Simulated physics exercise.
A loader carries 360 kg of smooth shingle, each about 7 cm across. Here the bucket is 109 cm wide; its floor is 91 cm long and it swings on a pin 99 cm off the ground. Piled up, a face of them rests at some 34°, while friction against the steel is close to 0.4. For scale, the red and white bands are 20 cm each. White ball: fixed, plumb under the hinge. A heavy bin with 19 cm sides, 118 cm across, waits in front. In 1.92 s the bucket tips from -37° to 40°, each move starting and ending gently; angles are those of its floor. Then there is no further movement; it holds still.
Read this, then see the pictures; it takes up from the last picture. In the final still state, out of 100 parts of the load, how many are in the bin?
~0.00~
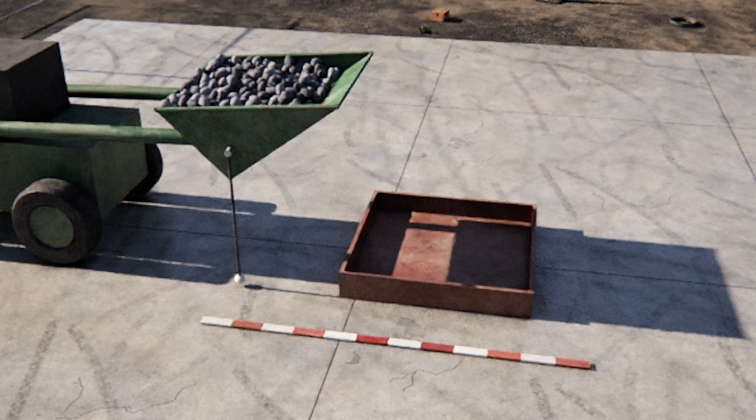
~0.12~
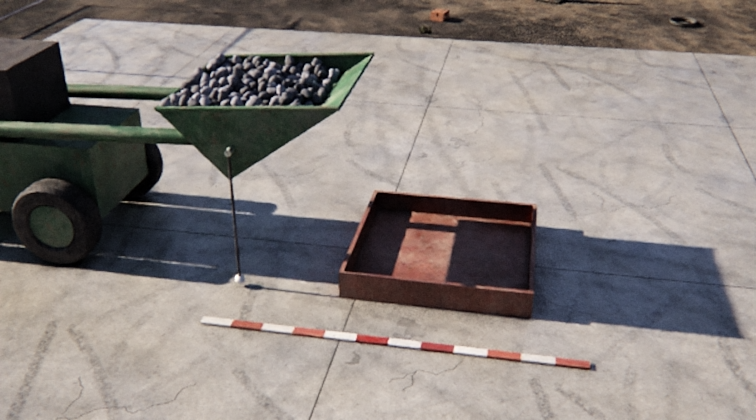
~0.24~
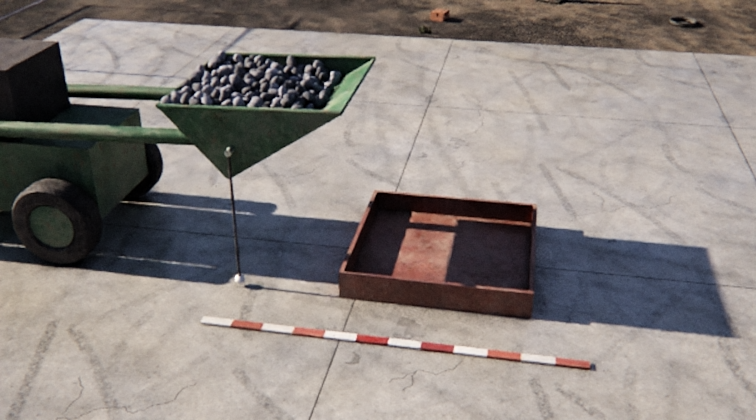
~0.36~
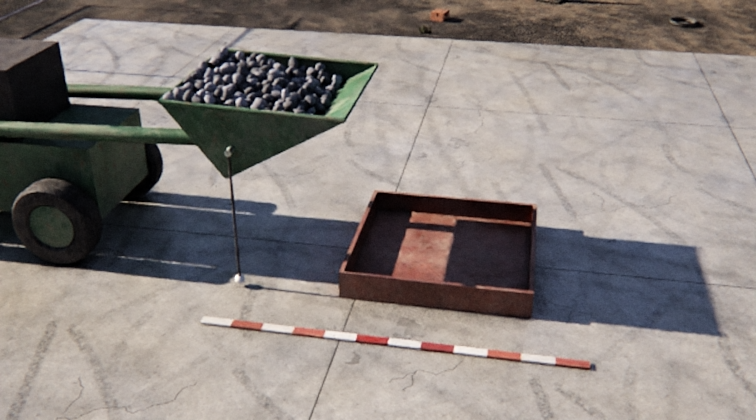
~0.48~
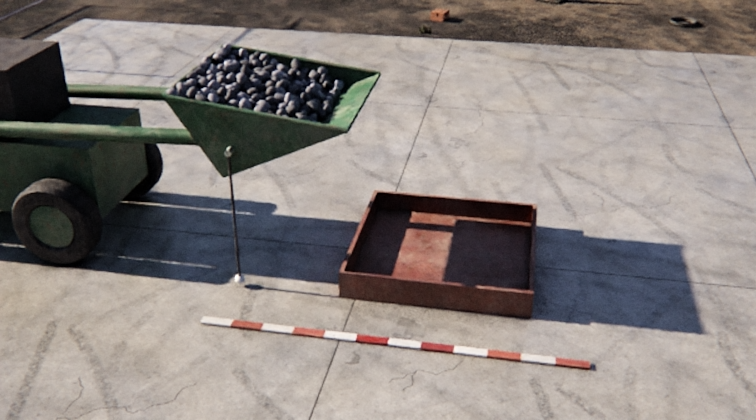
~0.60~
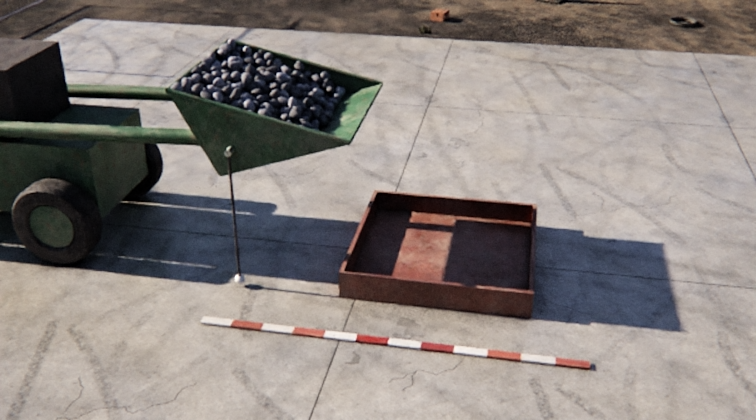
Some 70 out of 100.
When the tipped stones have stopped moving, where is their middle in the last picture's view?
Around (413, 247).
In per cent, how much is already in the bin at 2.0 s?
By that point it's something like 55 in a hundred.
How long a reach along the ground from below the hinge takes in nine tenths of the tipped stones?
Roughly 170 centimetres ahead of it along the ground.
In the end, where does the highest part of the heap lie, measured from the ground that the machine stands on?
Close to 26 cm above that ground.
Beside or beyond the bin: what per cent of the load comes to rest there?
Roughly 5 percent of it.
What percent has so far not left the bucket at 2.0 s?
Still inside: Around 20 %.
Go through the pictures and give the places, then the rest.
Lip at (338, 107), floor tilted -37°, highest stones at (247, 74), in the first frame.
Lip at (339, 108), floor tilted -36°, highest stones at (247, 74); the stones move at 0.1 m/s on average, in the second frame.
Lip at (341, 113), floor tilted -34°, highest stones at (235, 71); the stones move at 0.1 m/s on average, in the third frame.
Lip at (344, 121), floor tilted -30°, highest stones at (219, 63); the stones move at 0.2 m/s on average, in the fourth frame.
Lip at (347, 131), floor tilted -25°, highest stones at (219, 59); the stones move at 0.2 m/s on average, in the fifth frame.
Lip at (350, 143), floor tilted -19°, highest stones at (224, 55); the stones move at 0.2 m/s on average, in the sixth frame.
After 1.4 s the floor is at 28°; 95 % in the bucket, 3 % short of the bin, 1 % in the bin; the foremost stones are at (364, 195).
After 2.0 s the floor is at 40°; 19 % in the bucket, 26 % short of the bin, 53 % in the bin, 2 % beside or beyond the bin; the foremost stones are at (481, 257).
After 2.4 s the floor is at 40°; 0 % in the bucket, 27 % short of the bin, 69 % in the bin, 4 % beside or beyond the bin; the foremost stones are at (524, 261).
After 4.9 s the floor is at 40°; 0 % in the bucket, 24 % short of the bin, 72 % in the bin, 4 % beside or beyond the bin; the foremost stones are at (525, 257).
